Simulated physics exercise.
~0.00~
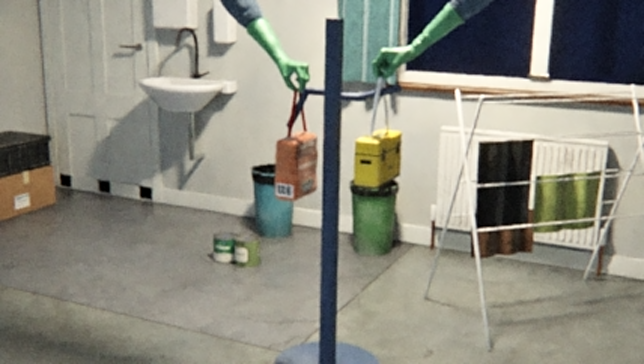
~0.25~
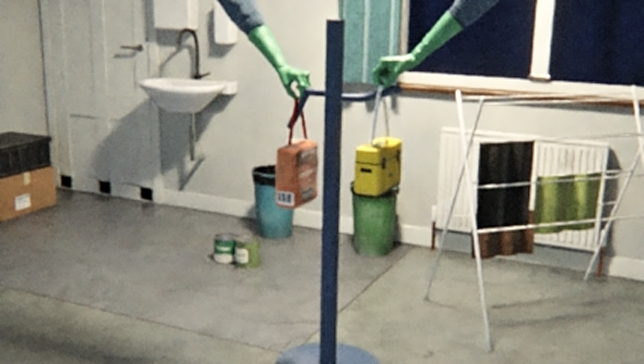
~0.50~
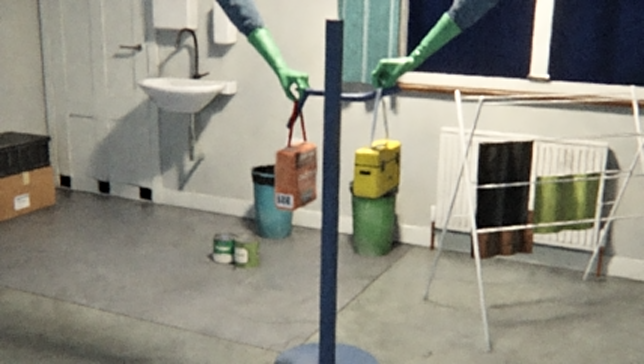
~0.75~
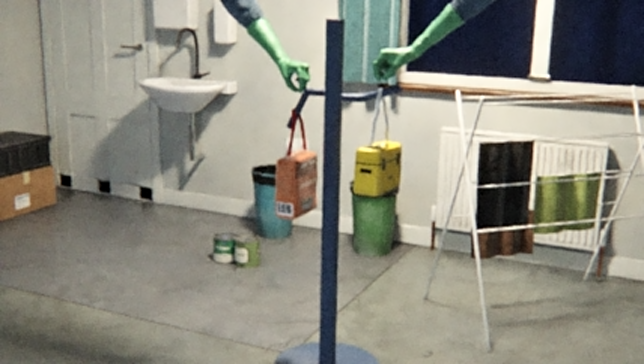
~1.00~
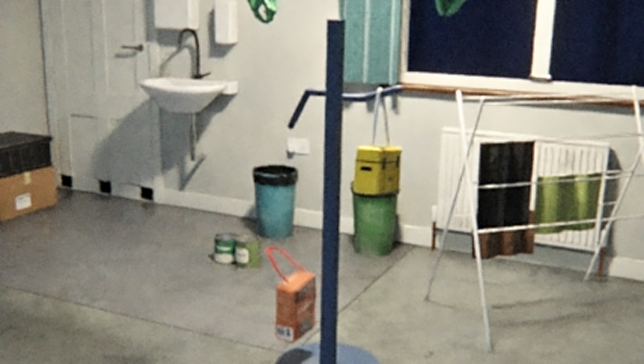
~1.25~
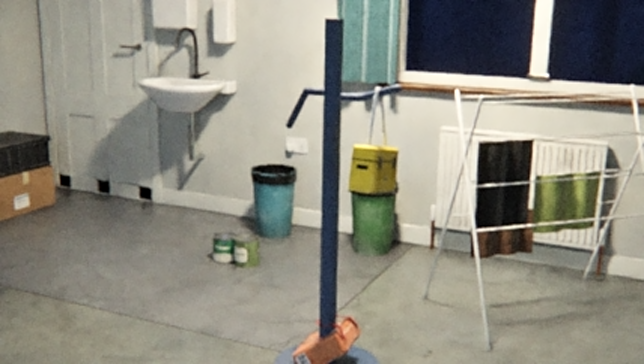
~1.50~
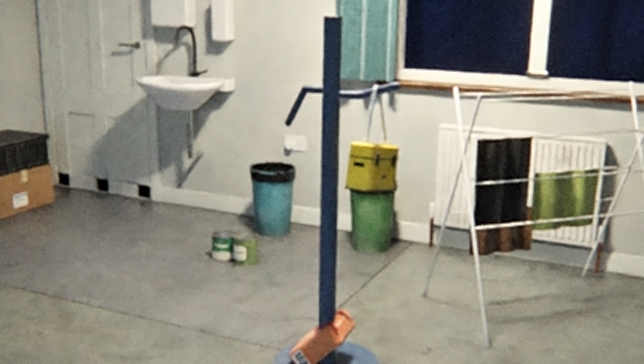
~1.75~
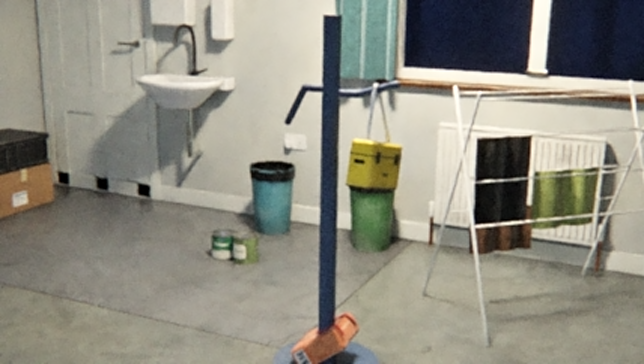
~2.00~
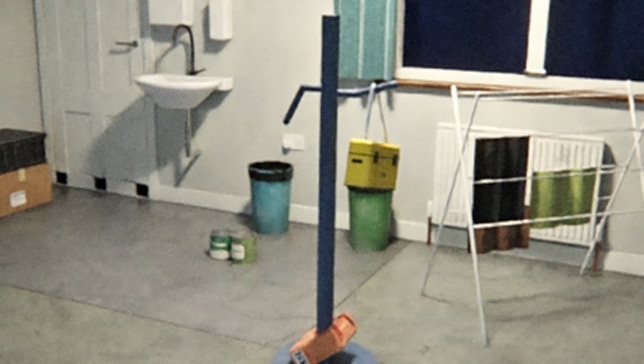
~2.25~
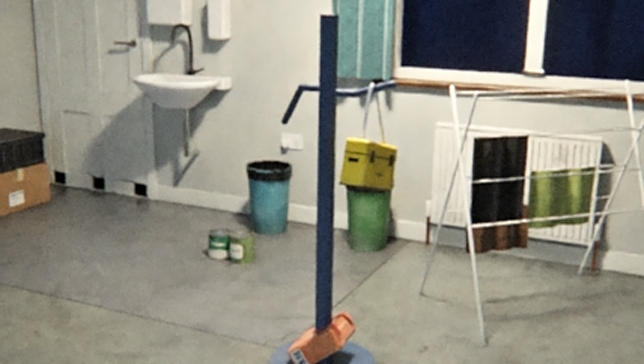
Gloved hands hanging an orange sack and yellow case on a blue stand, the sack dropping to its base, the case staying up.
